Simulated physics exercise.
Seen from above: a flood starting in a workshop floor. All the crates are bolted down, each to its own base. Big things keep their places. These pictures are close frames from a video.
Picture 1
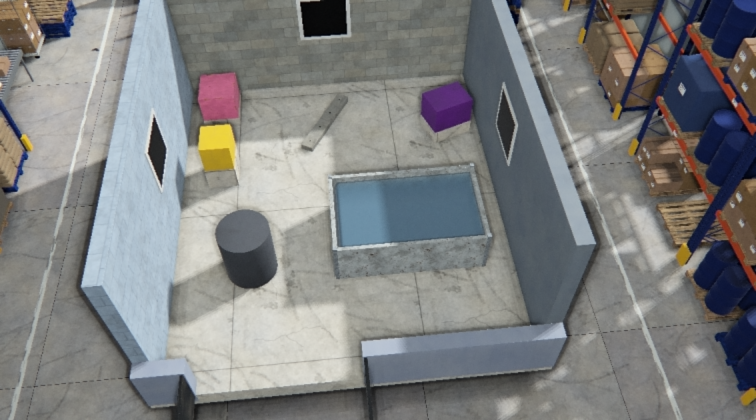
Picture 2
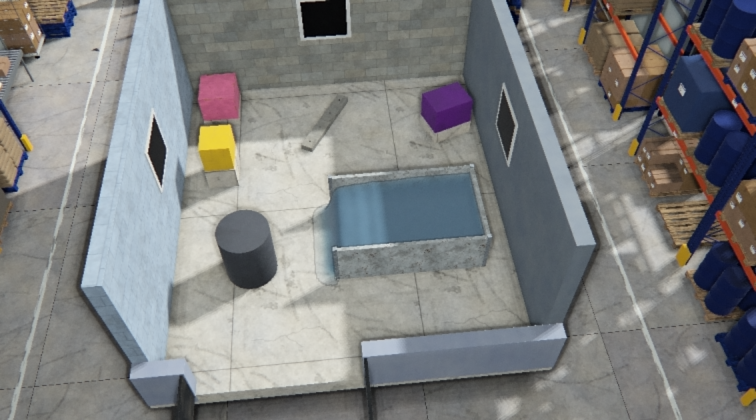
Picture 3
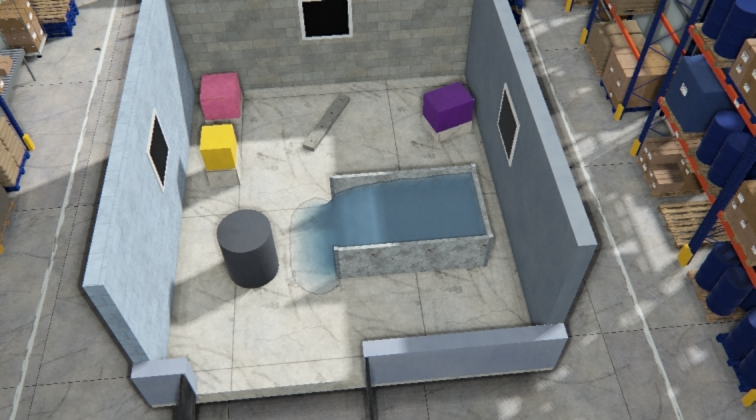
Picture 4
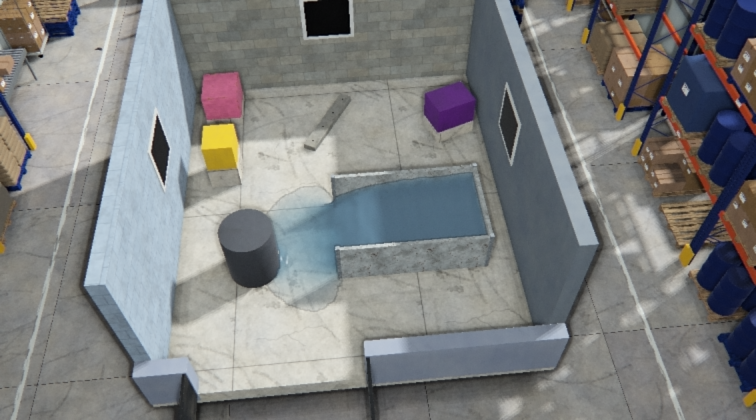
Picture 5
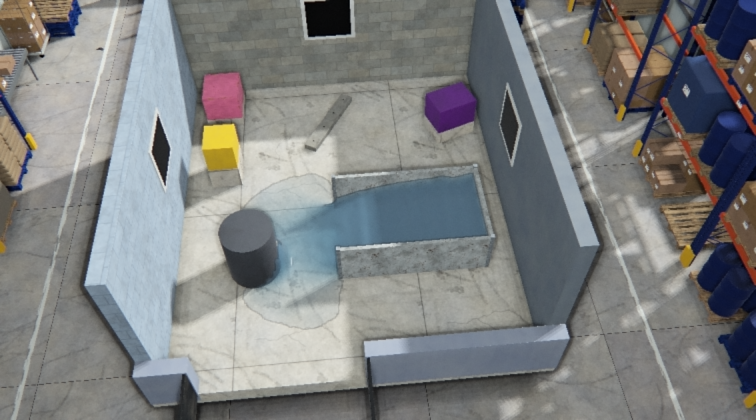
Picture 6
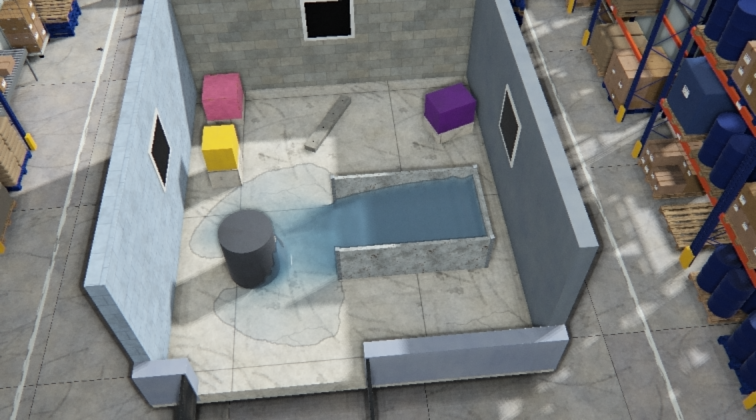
The clip shows a walled room from above, where the left side of a rectangular tank opens and blue water pours onto the pale floor, reaches a dark grey cylinder and spreads around both its sides in a widening puddle.
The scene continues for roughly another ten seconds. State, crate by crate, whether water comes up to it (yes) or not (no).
In order: The purple crate is safe from the water; the yellow crate is safe from the water; the pink crate is caught by the water.
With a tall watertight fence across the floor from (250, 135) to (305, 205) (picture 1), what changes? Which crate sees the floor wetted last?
I'd go with the purple one.
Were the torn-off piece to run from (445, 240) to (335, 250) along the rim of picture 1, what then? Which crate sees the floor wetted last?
My pick is the pink crate.
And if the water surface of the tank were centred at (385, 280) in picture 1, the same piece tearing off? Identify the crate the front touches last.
The crate marked purple comes last.
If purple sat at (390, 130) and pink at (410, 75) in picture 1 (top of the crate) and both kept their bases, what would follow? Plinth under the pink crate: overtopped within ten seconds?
I'd say the pink is not reached.
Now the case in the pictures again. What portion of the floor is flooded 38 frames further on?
That should be about 65 %.
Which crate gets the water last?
From the pictures, the one in purple.
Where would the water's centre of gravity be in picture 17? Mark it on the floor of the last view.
Point: (305, 235).
A moment on, water covers 30 % of the floor; the purple crate not reached, the yellow crate water round its plinth, the pink crate not reached.
Next, water covers 40 % of the floor; the purple crate not reached, the yellow crate water round its plinth, the pink crate water round its plinth.
Then, water covers 50 % of the floor; the purple crate not reached, the yellow crate water round its plinth, the pink crate water round its plinth.
Later, water covers 65 % of the floor; the purple crate water round its plinth, the yellow crate water round its plinth, the pink crate water round its plinth.
In the end, water covers 90 % of the floor; the purple crate stayed above the water, the yellow crate stayed above the water, the pink crate was topped.
